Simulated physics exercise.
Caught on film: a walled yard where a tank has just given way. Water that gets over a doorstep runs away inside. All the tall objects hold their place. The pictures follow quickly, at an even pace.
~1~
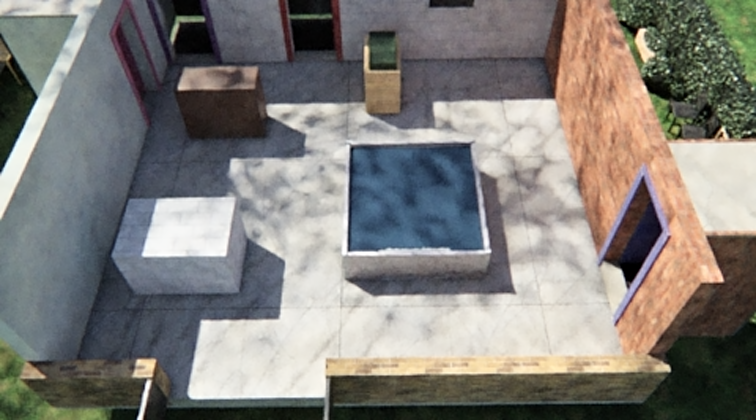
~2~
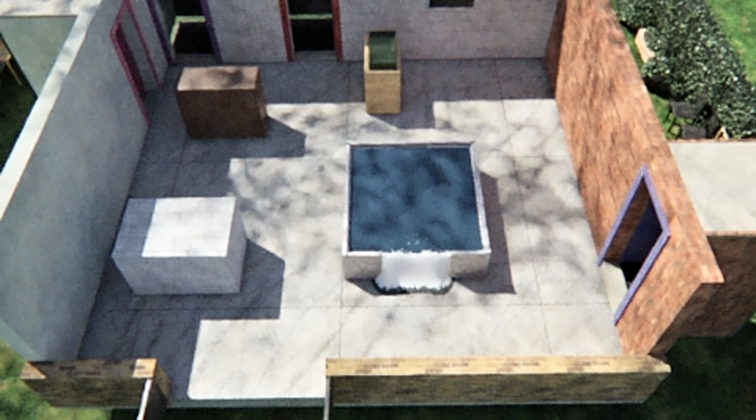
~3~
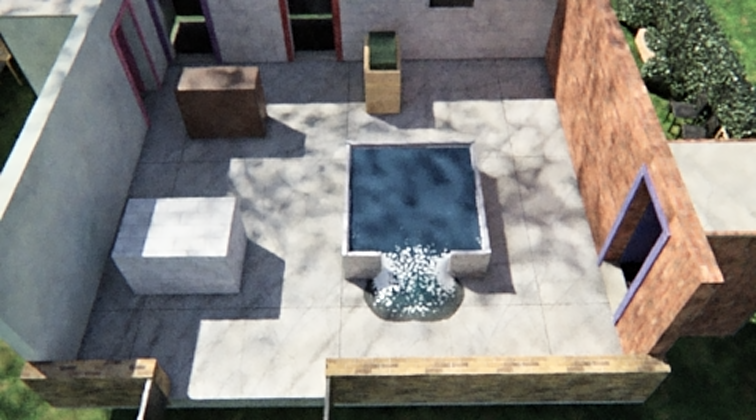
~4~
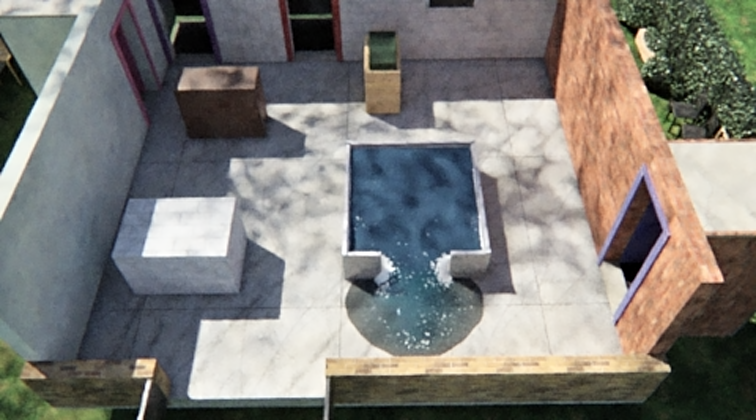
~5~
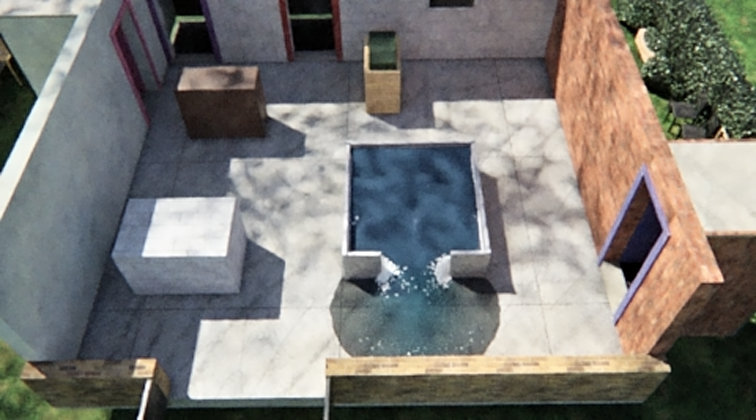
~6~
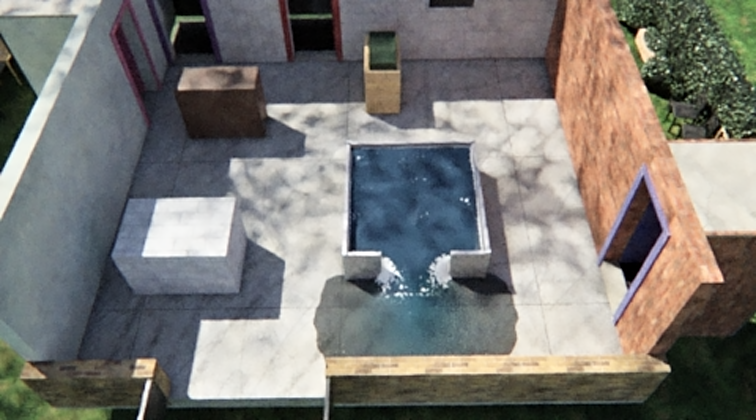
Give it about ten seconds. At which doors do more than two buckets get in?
The pink door holds within the limit; the purple door holds within the limit; the red door holds within the limit; the blue door holds within the limit.
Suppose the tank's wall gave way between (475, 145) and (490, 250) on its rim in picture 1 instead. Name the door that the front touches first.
First comes the blue door.
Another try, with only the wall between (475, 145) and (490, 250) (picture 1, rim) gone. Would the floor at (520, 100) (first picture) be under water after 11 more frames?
There: Wet.
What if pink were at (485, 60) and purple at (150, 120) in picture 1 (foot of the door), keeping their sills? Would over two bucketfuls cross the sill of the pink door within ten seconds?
Then: The pink door passes that mark.
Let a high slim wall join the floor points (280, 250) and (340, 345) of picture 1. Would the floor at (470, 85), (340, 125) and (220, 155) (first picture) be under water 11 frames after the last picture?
As listed: Dry, not flooded, not flooded.
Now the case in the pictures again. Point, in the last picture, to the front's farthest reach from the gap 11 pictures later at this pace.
Around (134, 382).
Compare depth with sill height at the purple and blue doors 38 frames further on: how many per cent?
About 0 and 60 per cent.
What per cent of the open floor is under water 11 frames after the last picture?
Some 20 per cent.
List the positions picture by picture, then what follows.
Still water in the tank at (413, 197), in the first frame.
The front is at (378, 286), out from the gap at (415, 269), in the second frame.
Water pours out at (415, 270) and has run to (383, 314), in the third frame.
The front is at (438, 350), out from the gap at (415, 270), in the fourth frame.
Water pours out at (415, 269) and has run to a hidden place, in the fifth frame.
The front is at a hidden place, out from the gap at (415, 269), in the sixth frame.
A moment on, water covers 10 % of the floor; the pink door not reached, the purple door not reached, the red door not reached, the blue door not reached.
Next, water covers 20 % of the floor; the pink door not reached, the purple door not reached, the red door not reached, the blue door wet at the sill, nothing in.
Then, water covers 35 % of the floor; the pink door not reached, the purple door not reached, the red door not reached, the blue door wet at the sill, nothing in.
Later, water covers 60 % of the floor; the pink door not reached, the purple door not reached, the red door not reached, the blue door wet at the sill, nothing in.
In the end, water covers 85 % of the floor; the pink door wet at the sill, nothing in, the purple door wet at the sill, nothing in, the red door wet at the sill, nothing in, the blue door wet at the sill, nothing in.
